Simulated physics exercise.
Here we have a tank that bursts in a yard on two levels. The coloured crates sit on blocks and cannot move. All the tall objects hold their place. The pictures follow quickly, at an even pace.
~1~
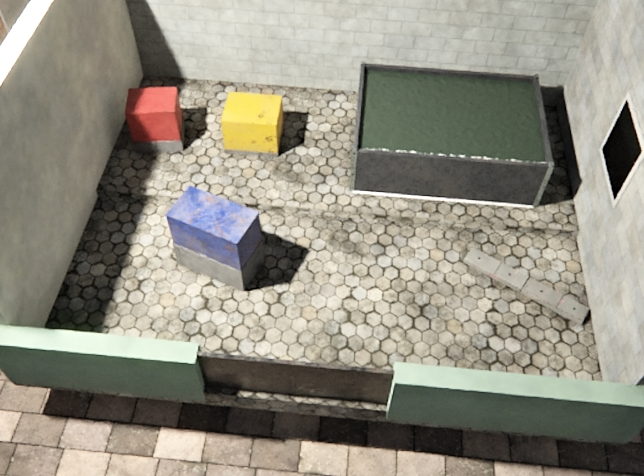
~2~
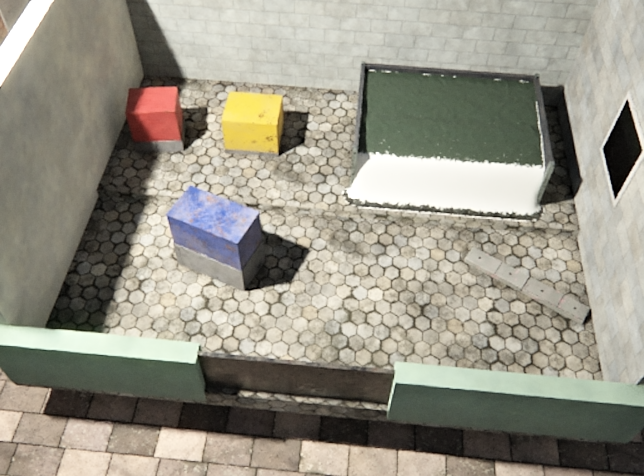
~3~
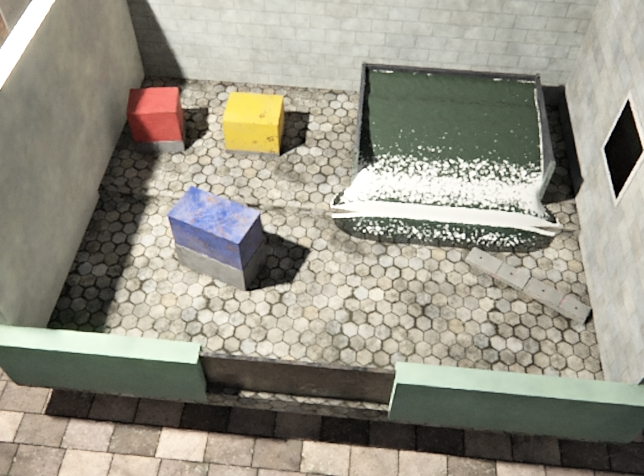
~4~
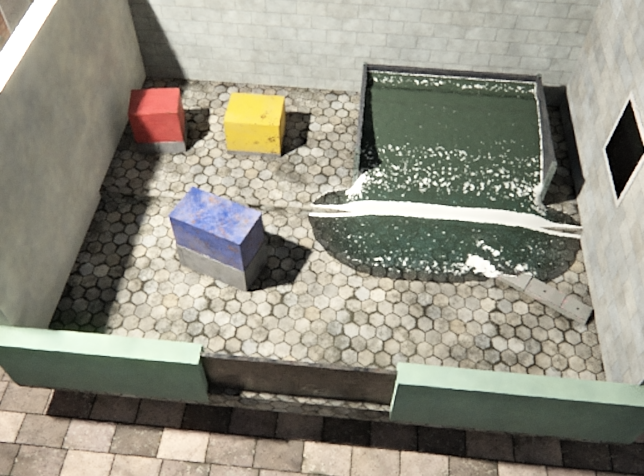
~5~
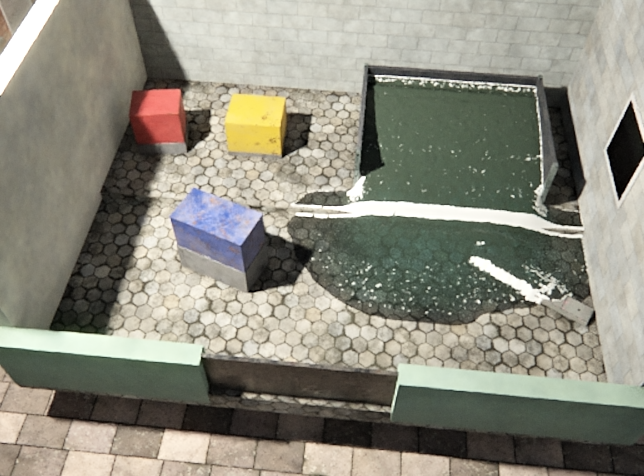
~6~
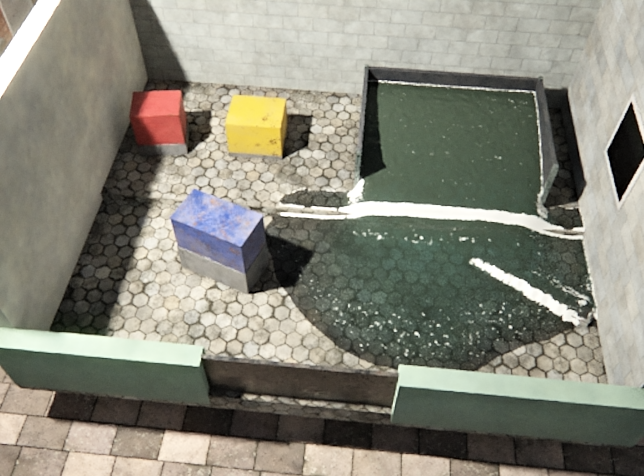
A dark green tank of water stands at the back right of a walled yard paved with hexagonal stones, seen from a high, nearly still view. Red and yellow blocks sit at the back left, a blue one near the middle, and a low grey slab at right. The tank's front gives way, and foam-flecked green water pours out, spreading forward and sideways around the slab while the blocks stay put.
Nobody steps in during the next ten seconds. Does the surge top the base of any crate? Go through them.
One by one: The blue crate keeps dry; the yellow crate is soaked; the red crate keeps dry.
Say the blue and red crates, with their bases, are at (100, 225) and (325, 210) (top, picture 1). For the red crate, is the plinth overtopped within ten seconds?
In short: Red crate is soaked.
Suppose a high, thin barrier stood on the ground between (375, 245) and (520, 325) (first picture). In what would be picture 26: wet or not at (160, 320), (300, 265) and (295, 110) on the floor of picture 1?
As listed: Wet, under water, clear.
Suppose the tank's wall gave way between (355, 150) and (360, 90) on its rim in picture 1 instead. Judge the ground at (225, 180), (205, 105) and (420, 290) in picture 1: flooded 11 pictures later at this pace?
In turn: Wet, covered, clear.
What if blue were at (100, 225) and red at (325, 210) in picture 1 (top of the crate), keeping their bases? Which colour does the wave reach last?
That is the yellow one.
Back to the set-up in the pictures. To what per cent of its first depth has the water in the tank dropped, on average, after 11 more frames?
Some 26 per cent.
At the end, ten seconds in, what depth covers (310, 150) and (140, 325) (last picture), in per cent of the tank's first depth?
In that order: 6 and 20 per cent.
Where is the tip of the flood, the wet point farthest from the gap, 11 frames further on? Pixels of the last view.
Around (53, 361).
A moment on, water covers 45 % of the floor; the blue crate water round its plinth, the yellow crate not reached, the red crate not reached.
Next, water covers 50 % of the floor; the blue crate water round its plinth, the yellow crate not reached, the red crate not reached.
Then, water covers 65 % of the floor; the blue crate water round its plinth, the yellow crate not reached, the red crate not reached.
Later, water covers 90 % of the floor; the blue crate water round its plinth, the yellow crate water round its plinth, the red crate water round its plinth.
In the end, water covers 100 % of the floor; the blue crate stayed above the water, the yellow crate was topped, the red crate stayed above the water.
